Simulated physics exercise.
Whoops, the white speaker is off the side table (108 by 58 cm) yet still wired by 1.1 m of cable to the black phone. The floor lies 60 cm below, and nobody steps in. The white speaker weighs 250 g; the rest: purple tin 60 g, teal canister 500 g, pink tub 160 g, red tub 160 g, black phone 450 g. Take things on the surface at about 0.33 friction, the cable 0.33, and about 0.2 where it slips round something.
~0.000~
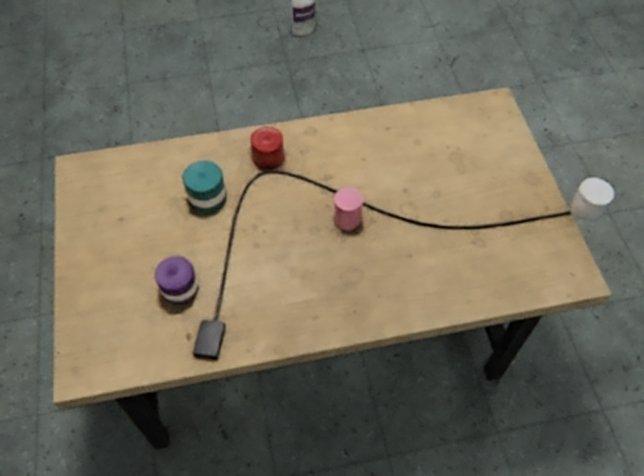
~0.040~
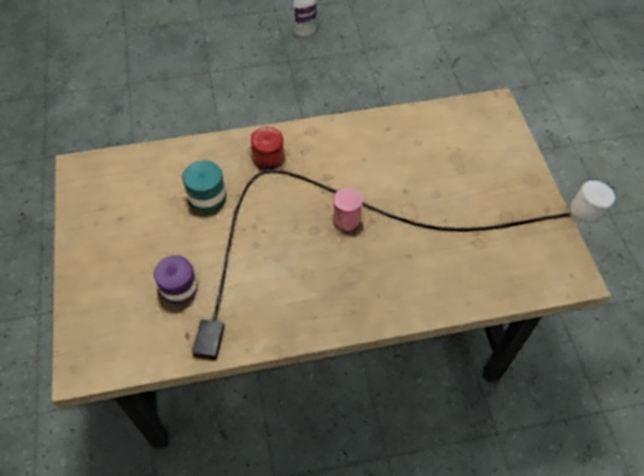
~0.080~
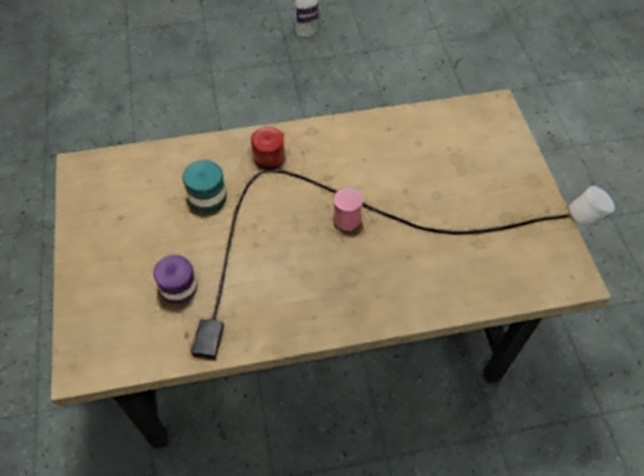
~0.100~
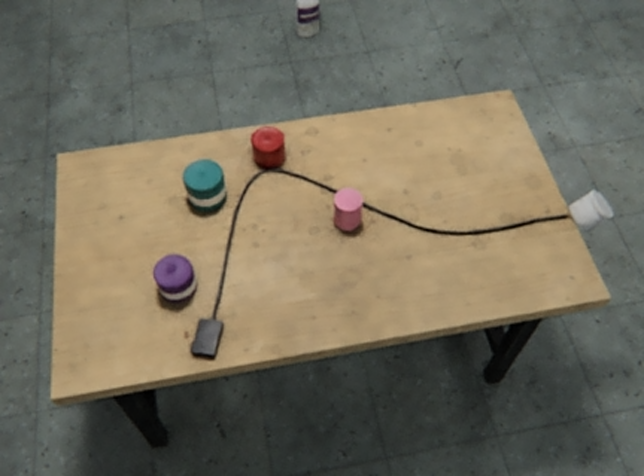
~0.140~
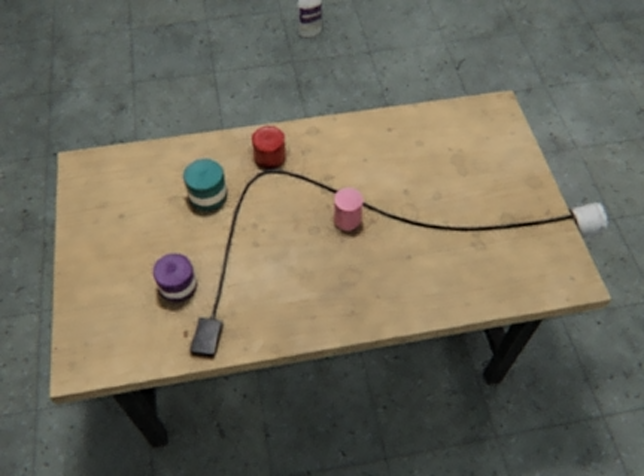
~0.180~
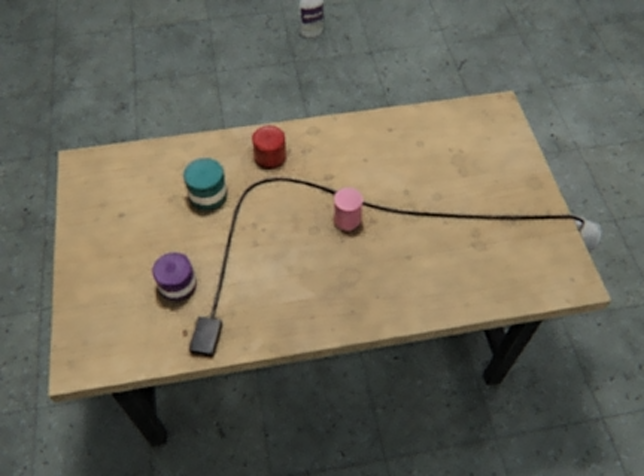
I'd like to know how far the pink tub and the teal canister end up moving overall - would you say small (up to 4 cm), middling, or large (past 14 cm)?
I would say the pink tub moves a large distance, the teal canister moves a small distance.
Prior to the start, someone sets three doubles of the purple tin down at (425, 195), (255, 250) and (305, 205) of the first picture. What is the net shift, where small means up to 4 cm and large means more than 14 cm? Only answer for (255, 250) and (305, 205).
The first ends up with a long displacement, the second with a long displacement.
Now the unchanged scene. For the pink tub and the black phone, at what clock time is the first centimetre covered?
On the clock, pink tub 0.32 s and black phone 0.34 s.
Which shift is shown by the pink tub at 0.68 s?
About: Pink tub 25 cm.
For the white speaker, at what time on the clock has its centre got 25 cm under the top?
It gets there at roughly 0.30 s.
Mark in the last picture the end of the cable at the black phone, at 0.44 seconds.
(245, 314) or thereabouts.
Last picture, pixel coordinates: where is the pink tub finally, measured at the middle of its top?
Roughly (415, 295).
After 0.4 s, the cable's tail end at (245, 314); pink tub 12 cm off its start, white speaker over the edge, black phone 5 cm off its start.
After 0.7 s, the cable's tail end at (275, 306); pink tub 25 cm off its start, white speaker over the edge, black phone 11 cm off its start.
After 0.9 s, the cable's tail end at (283, 303); pink tub 25 cm off its start at (415, 295), black phone 12 cm off its start at (264, 306), white speaker over the edge.
After 1.2 s, the cable's tail end at (283, 302); pink tub 25 cm off its start, black phone 12 cm off its start, white speaker over the edge.
After 2.4 s, the cable's tail end at (283, 302); pink tub 25 cm off its start at (415, 295), teal canister 0 cm off its start at (203, 173), black phone 12 cm off its start at (264, 306), white speaker over the edge.
